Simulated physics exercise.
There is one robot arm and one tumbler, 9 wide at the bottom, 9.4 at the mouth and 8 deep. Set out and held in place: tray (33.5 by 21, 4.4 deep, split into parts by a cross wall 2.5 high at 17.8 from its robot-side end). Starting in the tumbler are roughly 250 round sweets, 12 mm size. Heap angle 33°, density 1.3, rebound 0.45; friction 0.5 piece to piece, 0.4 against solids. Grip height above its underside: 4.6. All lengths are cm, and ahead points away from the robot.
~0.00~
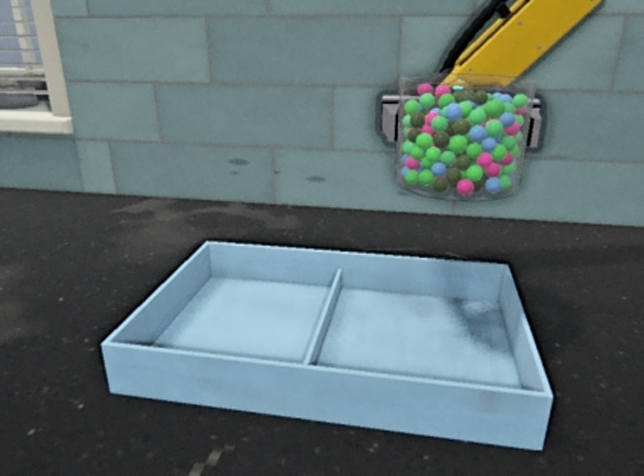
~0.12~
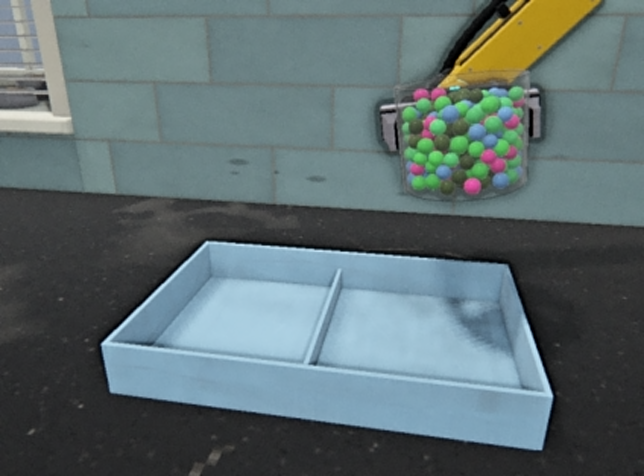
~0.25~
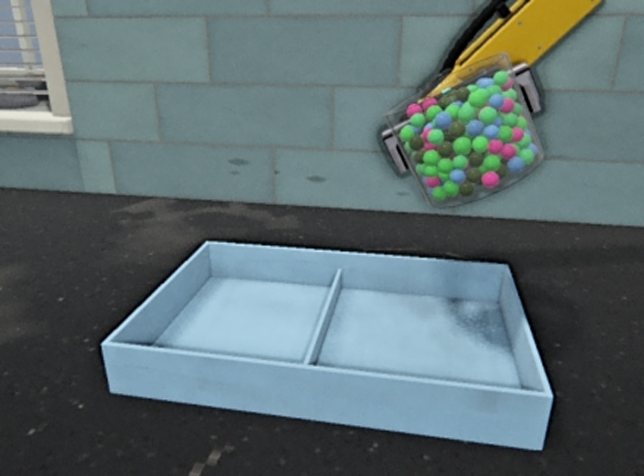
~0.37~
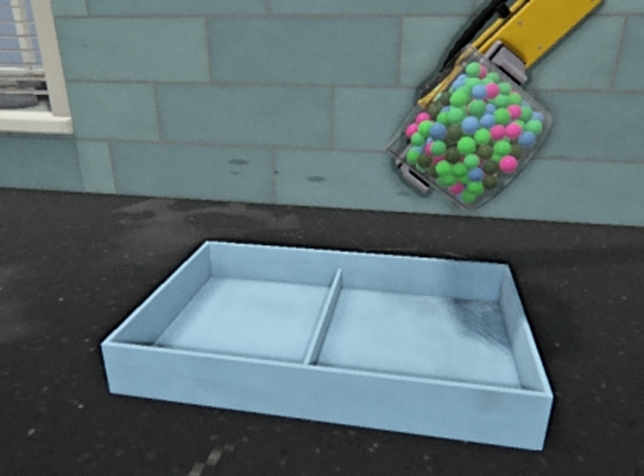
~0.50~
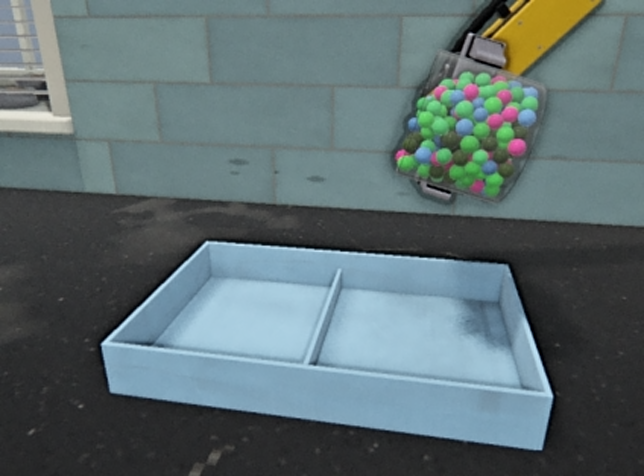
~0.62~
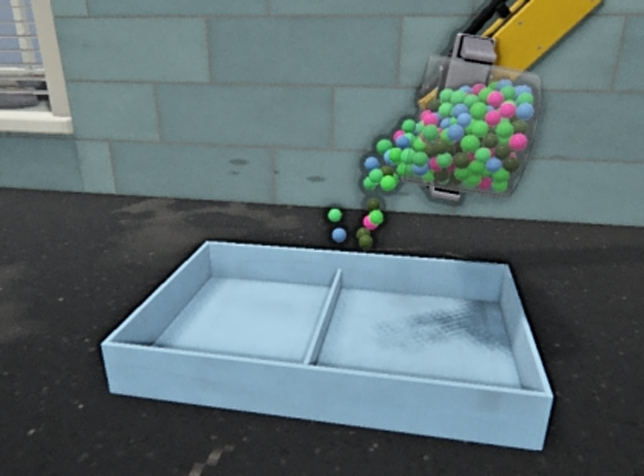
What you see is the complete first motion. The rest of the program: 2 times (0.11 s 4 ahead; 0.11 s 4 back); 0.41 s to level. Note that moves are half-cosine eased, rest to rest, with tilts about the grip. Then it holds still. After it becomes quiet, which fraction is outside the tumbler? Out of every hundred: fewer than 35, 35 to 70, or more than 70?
More than 70 out of every hundred.
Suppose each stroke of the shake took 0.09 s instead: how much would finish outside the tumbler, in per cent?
In that case about 90 in a hundred.
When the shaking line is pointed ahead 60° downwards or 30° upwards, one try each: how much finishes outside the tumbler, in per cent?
It comes to around 40 per cent on the first try and around 90 per cent on the second.
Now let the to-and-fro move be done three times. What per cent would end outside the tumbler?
Near 90 per cent.
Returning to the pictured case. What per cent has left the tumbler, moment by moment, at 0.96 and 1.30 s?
First it's 60 percent, and after that 85 percent.
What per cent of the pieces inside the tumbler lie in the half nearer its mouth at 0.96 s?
About 60 per cent.
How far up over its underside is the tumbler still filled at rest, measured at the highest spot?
About 4.0 cm.
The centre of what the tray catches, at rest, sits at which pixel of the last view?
It sits close to (271, 327).
After 0.96 s, tilted 82° forward, highest piece 20 above the table; 101 in the far-side part, 98 in the tumbler, 44 in the robot-side part, 9 in flight or on a rim.
After 1.30 s, tilted 30° forward, highest piece 21 above the table; 145 in the far-side part, 68 in the robot-side part, 38 in the tumbler, 1 in flight or on a rim.
After 1.67 s, level, highest piece 21 above the table; 146 in the far-side part, 68 in the robot-side part, 38 in the tumbler.
After 2.72 s, level, highest piece 20 above the table; 146 in the far-side part, 68 in the robot-side part, 38 in the tumbler.
At rest, 146 in the far-side part, 68 in the robot-side part, 38 in the tumbler. That is 85 % outside the tumbler.
